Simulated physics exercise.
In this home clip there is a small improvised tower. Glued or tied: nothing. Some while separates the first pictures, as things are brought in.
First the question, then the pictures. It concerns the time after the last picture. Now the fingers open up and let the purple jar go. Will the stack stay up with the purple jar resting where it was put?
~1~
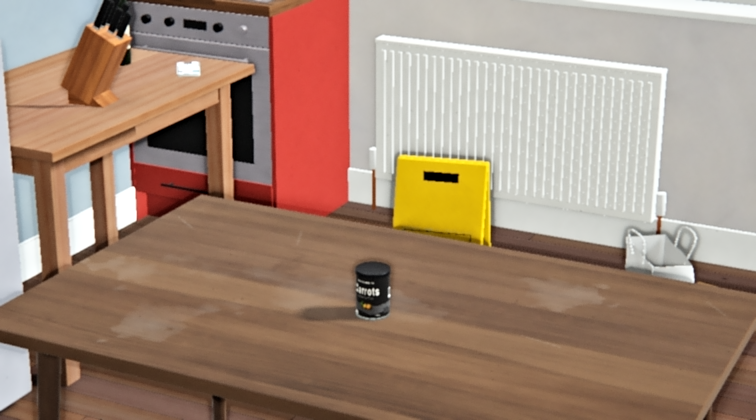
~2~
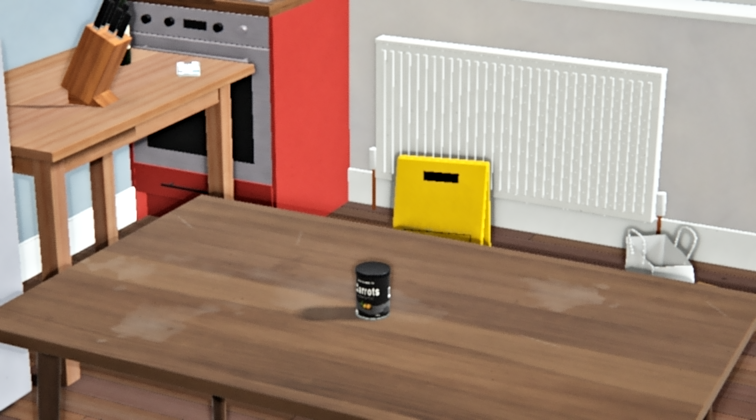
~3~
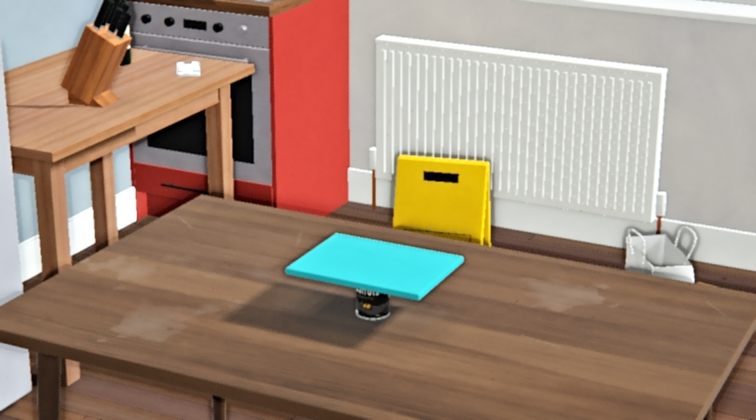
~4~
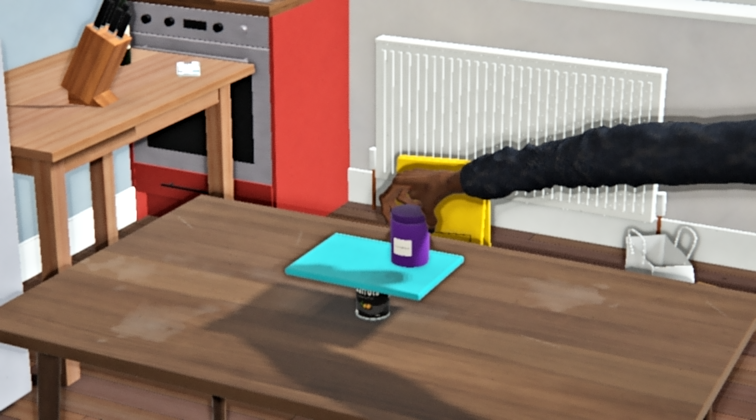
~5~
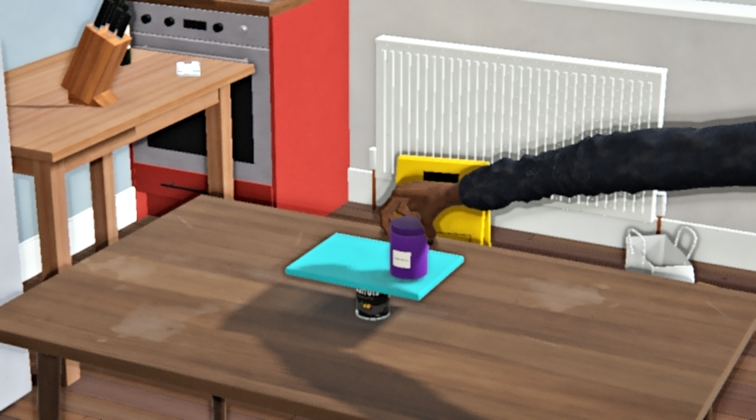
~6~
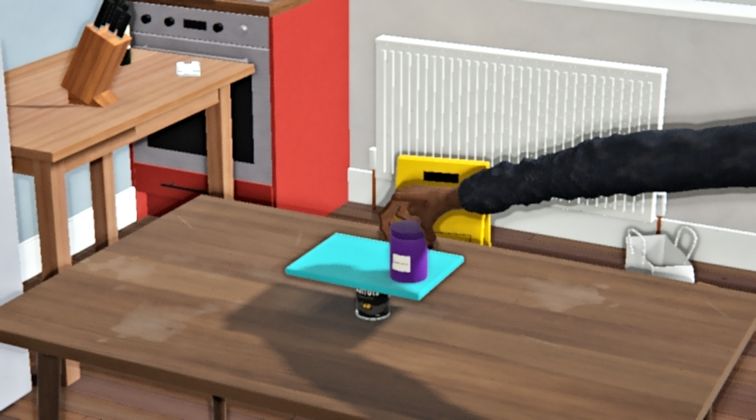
No.
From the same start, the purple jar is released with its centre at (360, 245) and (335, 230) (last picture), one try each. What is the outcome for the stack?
Result of try one: No collapse; result of try two: Collapse.
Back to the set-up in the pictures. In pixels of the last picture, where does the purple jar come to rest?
End position in the final view: Approximately (477, 339).
Then, 0.30 s later than the last frame, purple jar now fallen; turquoise lid tilted by 32°.
Then, 0.40 s later than the last frame, turquoise lid tilted by 48°.
Then, 0.60 s later than the last frame, turquoise lid tilted by 35°.
Then, 0.80 s later than the last frame, turquoise lid tilted by 30°.
When it is over, fallen, purple jar; moved from the start, turquoise lid; black tin as before. End places, in pixels of the last picture, purple jar near (477, 340). The stack loses its balance.
